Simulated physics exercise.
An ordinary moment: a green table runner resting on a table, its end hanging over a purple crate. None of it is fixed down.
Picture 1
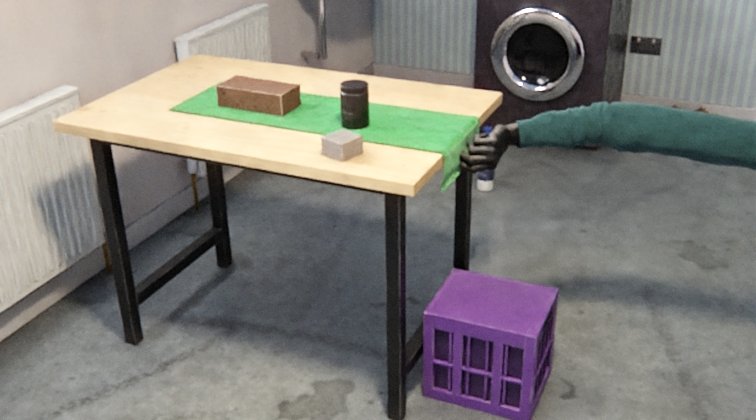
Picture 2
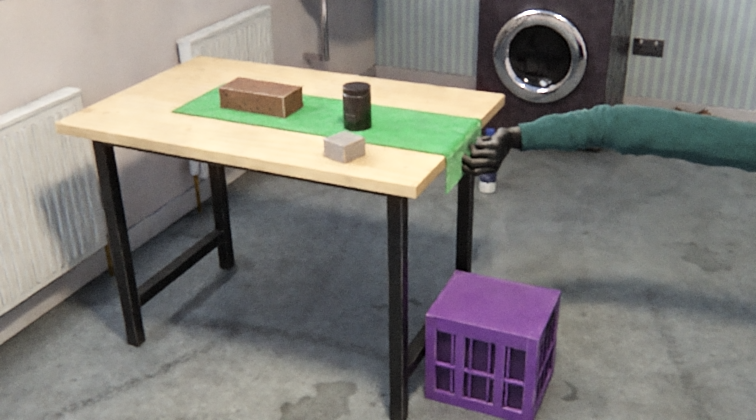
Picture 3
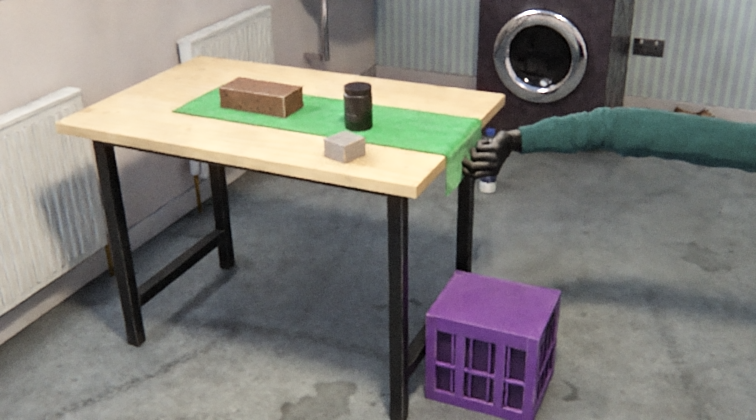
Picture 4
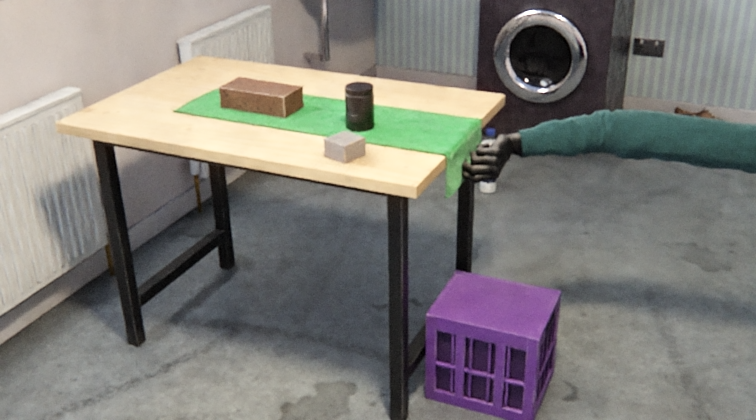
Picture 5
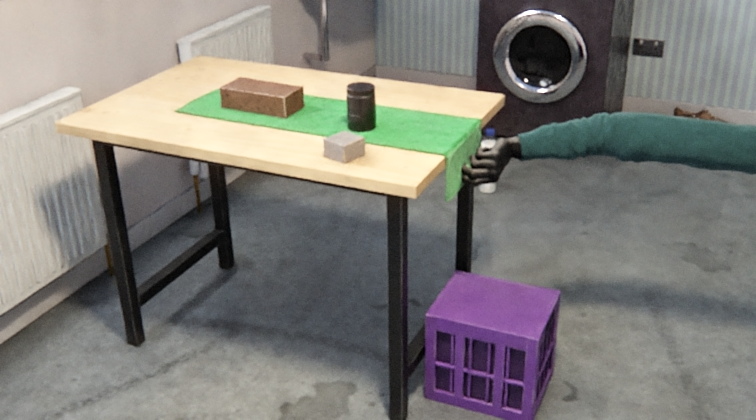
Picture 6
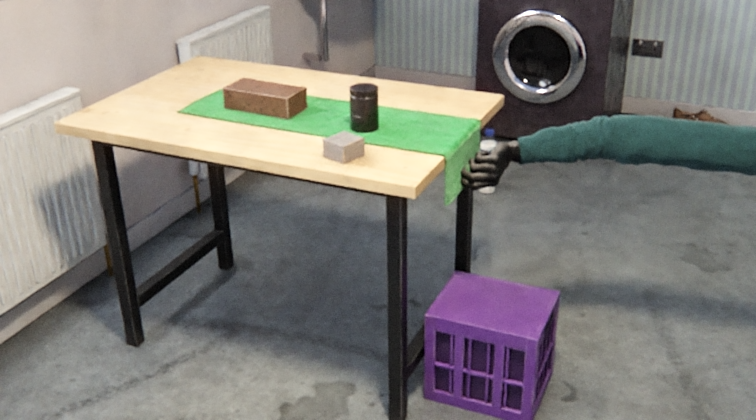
We see a gloved hand at the right pull a green runner slowly over the table's edge above a purple crate, the black jar and brick shifting slightly right with it while the grey block beside the cloth stays put.
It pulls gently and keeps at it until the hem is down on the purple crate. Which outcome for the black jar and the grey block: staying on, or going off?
Black jar, going off; grey block, staying on.
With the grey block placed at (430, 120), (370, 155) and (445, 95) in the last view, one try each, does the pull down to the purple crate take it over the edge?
In the first case it comes down; in the second case it keeps clear of the edge; in the third case it remains up there.
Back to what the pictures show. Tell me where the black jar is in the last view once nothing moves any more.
Centre of the object: (512, 288).
Then, 0.84 s past the final frame, hem going down; jar carried along near (414, 115); block still.
Then, 1.62 s past the final frame, hem going down; jar tipping at the edge near (486, 133); block still.
When it is over, hem on the crate; jar down below near (512, 288); block still. The black jar falls off and the grey block remains up there.
